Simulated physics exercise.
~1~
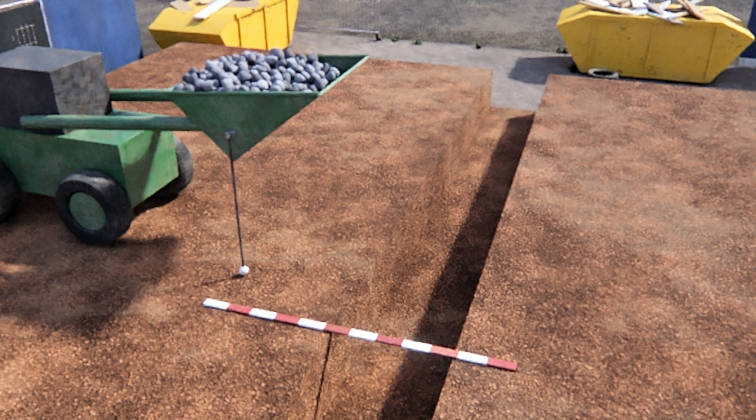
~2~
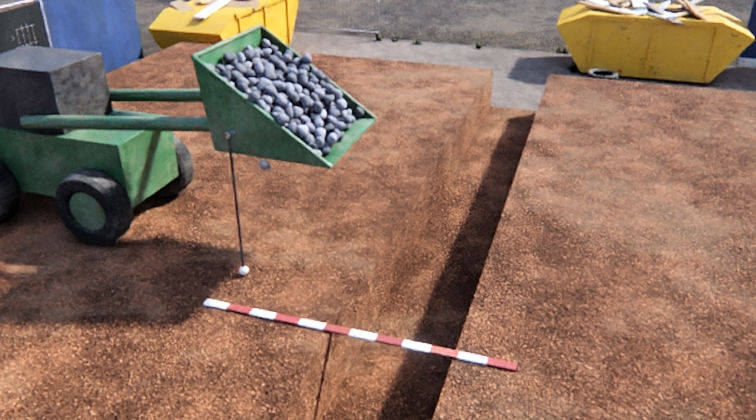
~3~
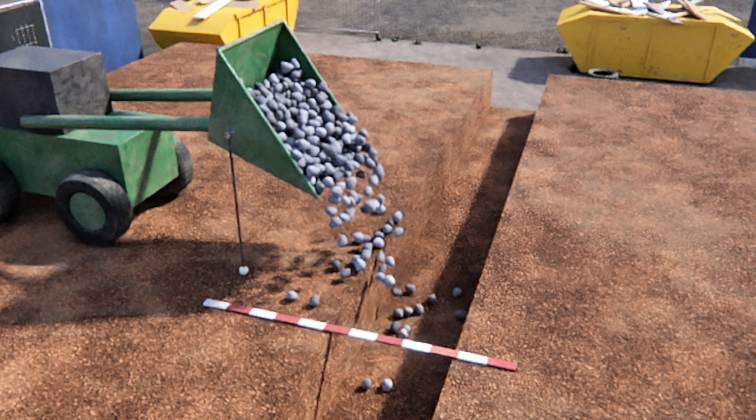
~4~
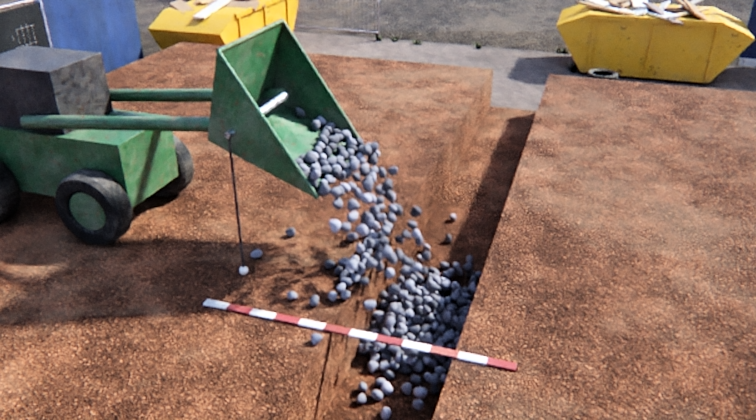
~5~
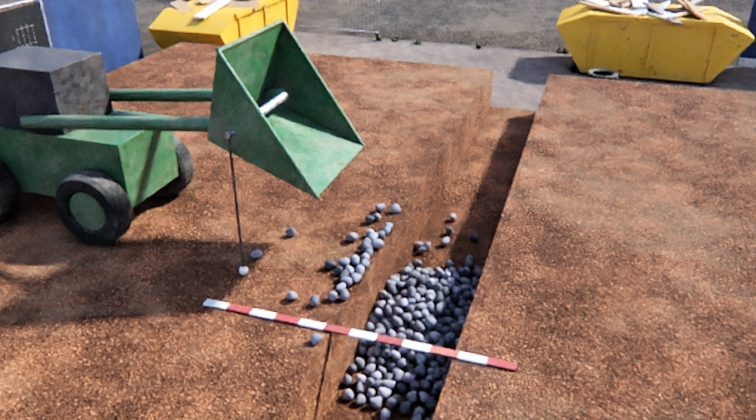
A green loader's bucket, heaped with rounded grey stones, tipped down to the right and spilled them in a stream toward a trench until it was empty, leaving most piled in the trench and a few scattered on the brown ground beside it.
